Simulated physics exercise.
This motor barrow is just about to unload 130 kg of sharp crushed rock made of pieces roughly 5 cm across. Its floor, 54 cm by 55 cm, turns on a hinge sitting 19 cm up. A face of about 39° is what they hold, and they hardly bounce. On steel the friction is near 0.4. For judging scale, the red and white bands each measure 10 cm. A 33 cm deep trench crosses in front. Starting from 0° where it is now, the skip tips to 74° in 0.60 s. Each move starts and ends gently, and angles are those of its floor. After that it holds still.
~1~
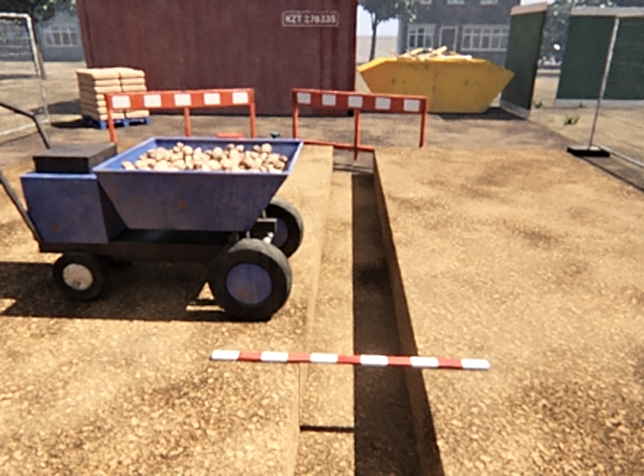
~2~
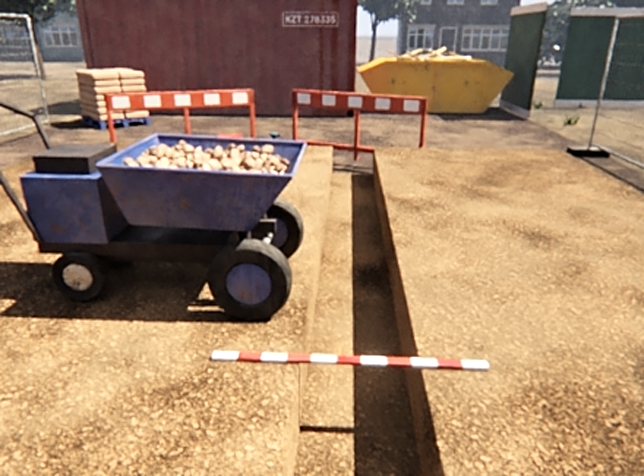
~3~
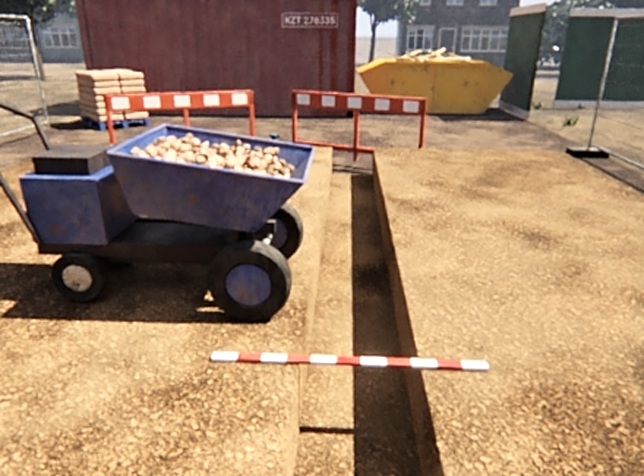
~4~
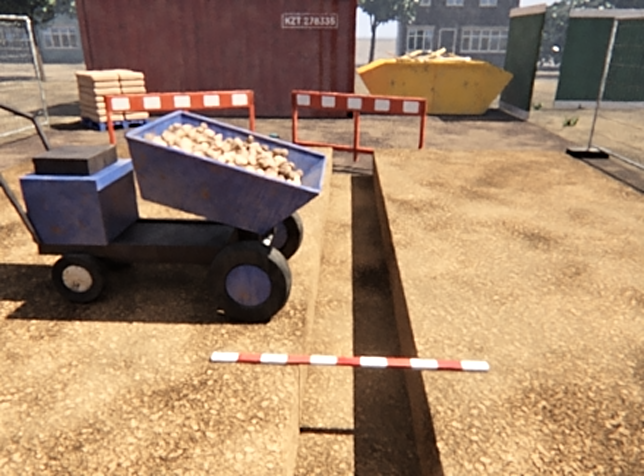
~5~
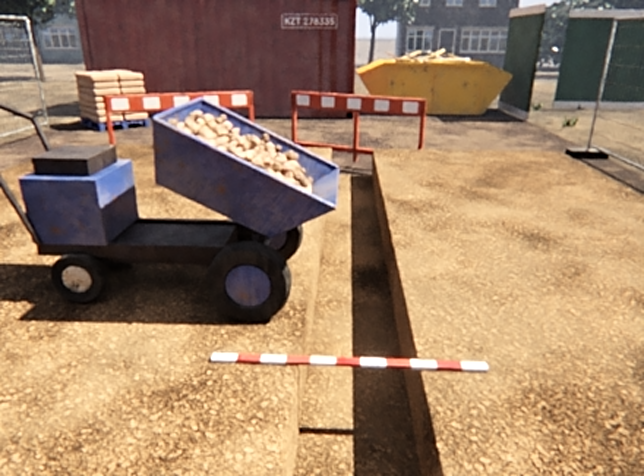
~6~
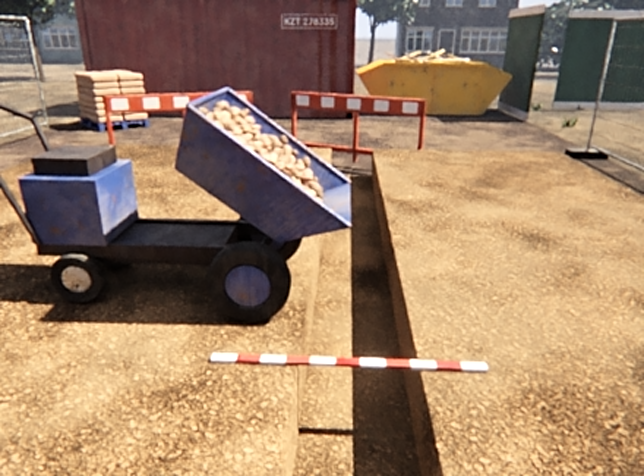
Blue motor barrow standing beside a narrow trench, its skip of pale stones slowly tilting up at the back and leaning rightward.
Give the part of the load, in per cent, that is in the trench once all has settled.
Close to 55 in a hundred.
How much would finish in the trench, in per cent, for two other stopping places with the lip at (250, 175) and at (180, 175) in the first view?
From the first place around 85 per cent, from the other around 75.
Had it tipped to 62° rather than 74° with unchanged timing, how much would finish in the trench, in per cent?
Roughly 25% would end there.
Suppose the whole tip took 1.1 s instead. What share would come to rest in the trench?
With that change, it comes to around 75 per cent.
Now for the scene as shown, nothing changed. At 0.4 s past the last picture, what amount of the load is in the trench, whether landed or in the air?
Some 15 per cent of the load by that point.
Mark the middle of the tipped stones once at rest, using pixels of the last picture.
Middle at around (396, 320), I'd say.
Then, 0.1 s after the last picture the floor is at 62°, 100 % in the skip; the foremost stones are at (357, 242).
Then, 0.4 s after the last picture the floor is at 74°, 70 % in the skip, 15 % in the trench, 15 % past the trench; the foremost stones are at (436, 293).
Then, 0.7 s after the last picture the floor is at 74°, 21 % in the skip, 35 % in the trench, 44 % past the trench; the foremost stones are at (593, 293).
Then, 2.7 s after the last picture the floor is at 74°, 2 % in the skip, 55 % in the trench, 42 % past the trench; the foremost stones are past the picture's edge.
